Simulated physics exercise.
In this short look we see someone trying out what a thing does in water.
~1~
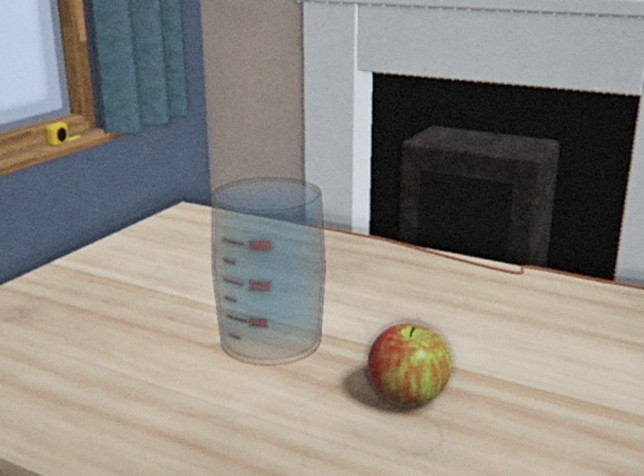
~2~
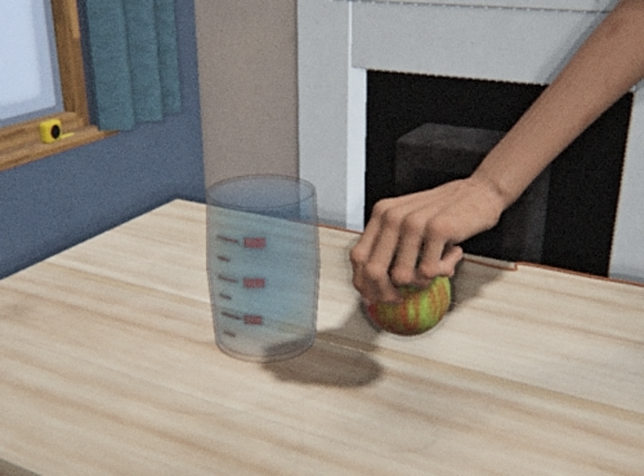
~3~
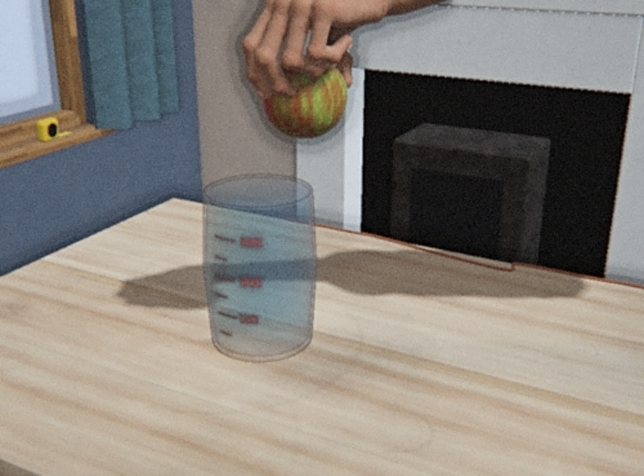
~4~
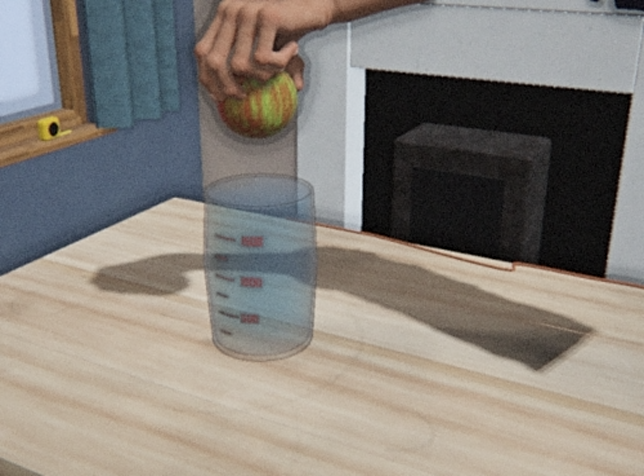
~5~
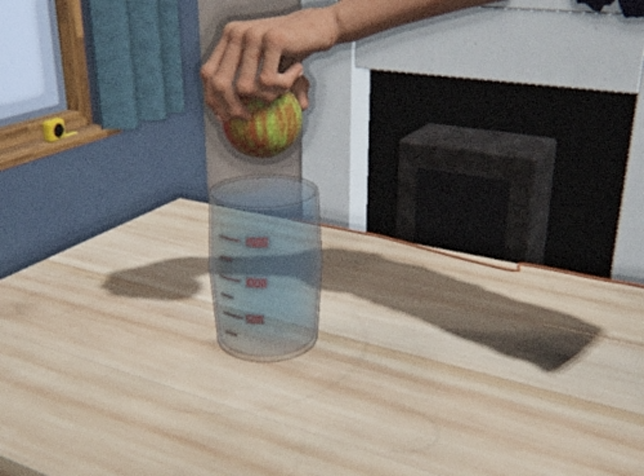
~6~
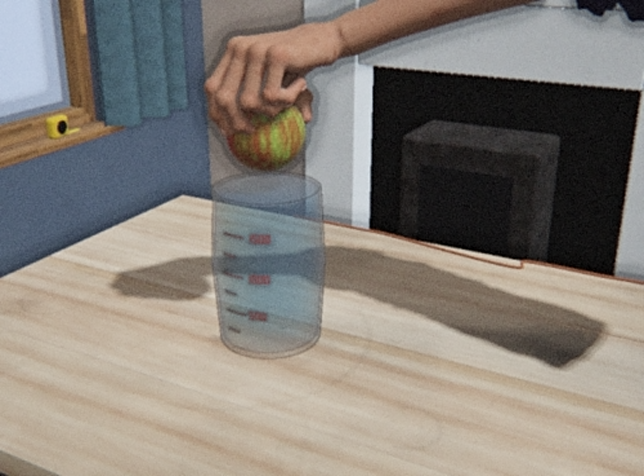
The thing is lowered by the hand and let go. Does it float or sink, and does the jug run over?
Result: Water: It's going to keep from going down; jug: It's going to slop over the edge.
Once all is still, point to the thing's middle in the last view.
Resting centre, last frame: About (267, 203).
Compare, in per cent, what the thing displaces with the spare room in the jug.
Ratio: Near 570 per cent.
Soon after, the apple enters the water; the jug is full to the brim; some has gone over the rim.
Later, the apple comes up again; the jug is full to the brim; some has gone over the rim.
In the end, the apple floats; the jug is full to the brim; some has gone over the rim.
